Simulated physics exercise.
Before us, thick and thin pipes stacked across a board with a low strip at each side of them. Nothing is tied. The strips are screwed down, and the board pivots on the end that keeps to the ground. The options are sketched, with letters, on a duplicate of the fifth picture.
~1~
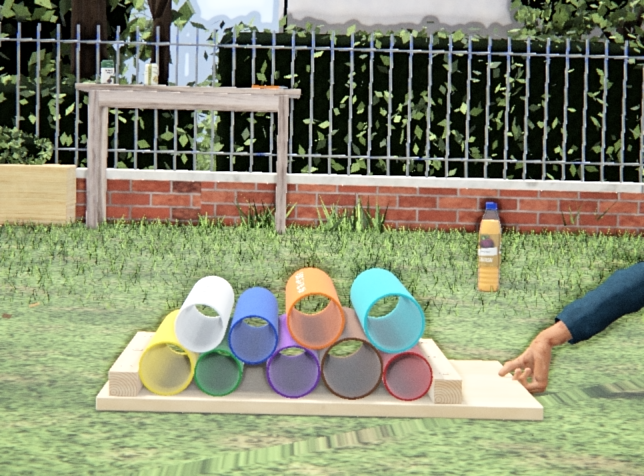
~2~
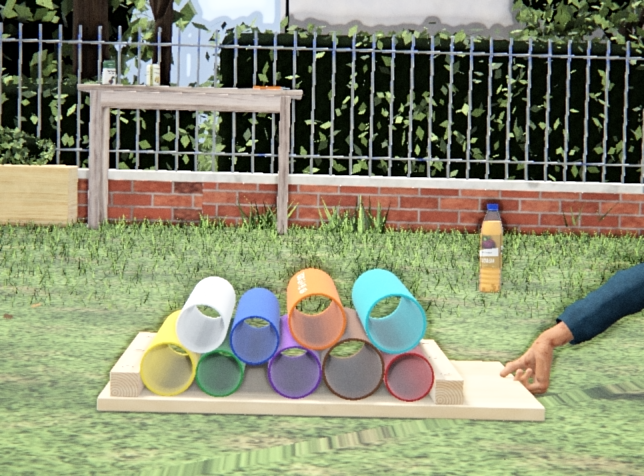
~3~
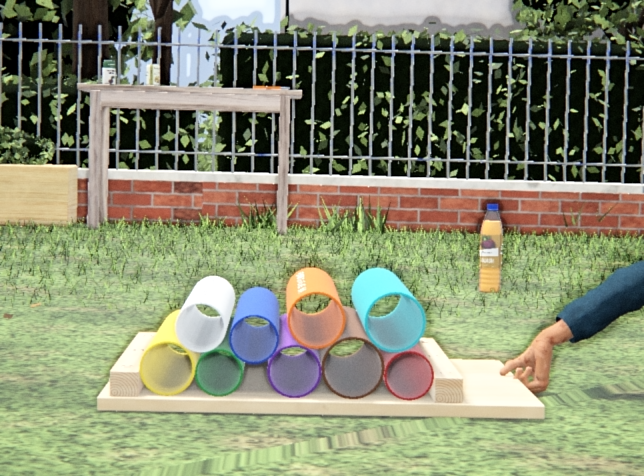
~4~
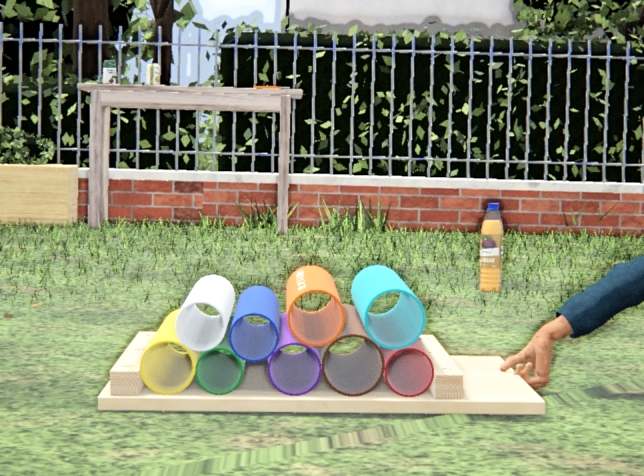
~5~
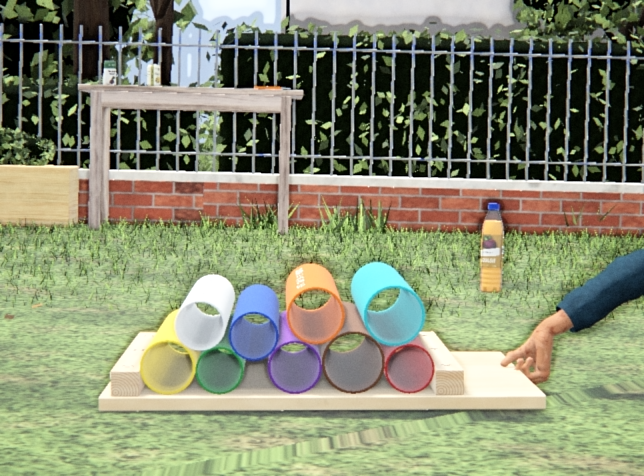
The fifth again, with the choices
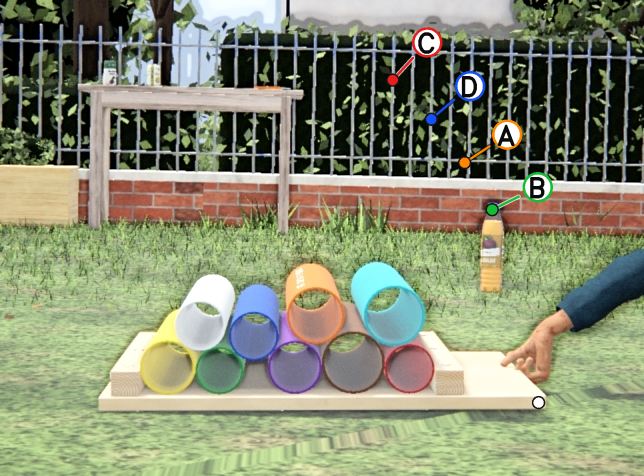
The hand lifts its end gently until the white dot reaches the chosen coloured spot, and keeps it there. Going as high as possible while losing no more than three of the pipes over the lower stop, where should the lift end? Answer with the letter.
Lift it to A and no more.
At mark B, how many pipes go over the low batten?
The count is three.
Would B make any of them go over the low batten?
Yes.
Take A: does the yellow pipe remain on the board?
Yes.
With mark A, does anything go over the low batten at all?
Yes, at A.
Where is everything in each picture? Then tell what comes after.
In the first frame, green pipe (218, 373); purple pipe (293, 372); brown pipe (352, 368).
In the second frame, brown pipe (353, 369); red pipe (409, 377).
In the third frame, board (318, 371); red pipe (409, 376); turquoise pipe (395, 322); white pipe (201, 327).
In the fourth frame, board (318, 369); yellow pipe (167, 367); green pipe (219, 372).
In the fifth frame, board (319, 367); yellow pipe (168, 367); green pipe (220, 370).
On the marked copy, A at (464, 163); B at (492, 210); C at (393, 80); D at (431, 119); the white dot at (538, 403).
Following A. Soon after the start, board at 19°.
Later, board at 35°.
In the end, board at 35°, three over the low batten (blue, orange, white).
As for the rest, B three over the low batten (blue, orange, white); C four over the low batten (blue, orange, white, turquoise); D four over the low batten (blue, orange, white, turquoise).
